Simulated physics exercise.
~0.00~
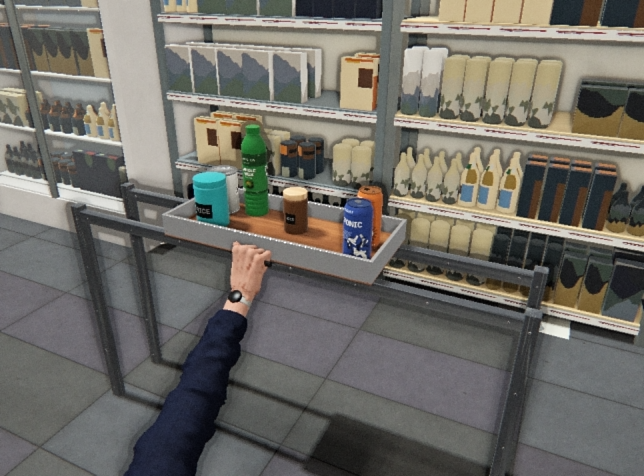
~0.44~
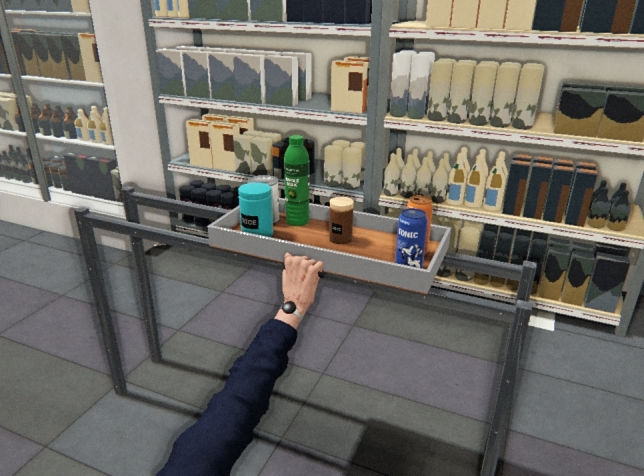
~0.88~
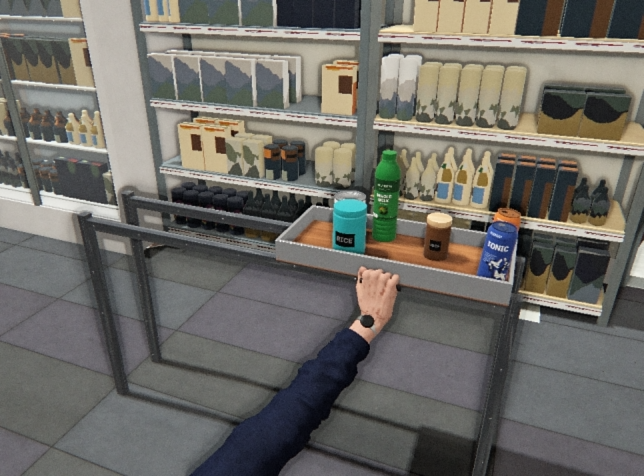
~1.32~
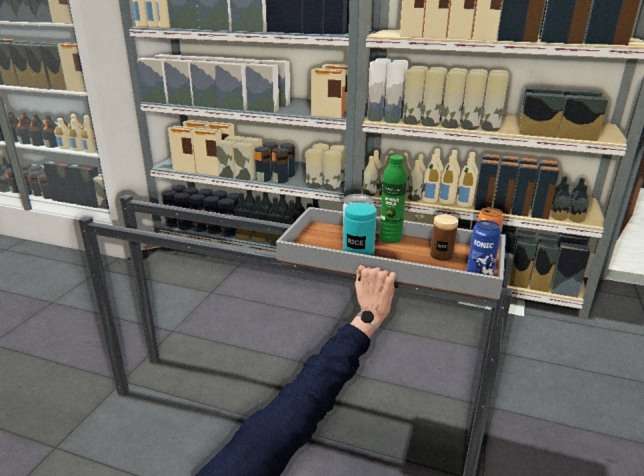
A hand in a dark sleeve pushed a gray tray of bottles, jars and cans to the right along metal rails in front of store shelves, until it stopped at the right end with the visible containers still standing.
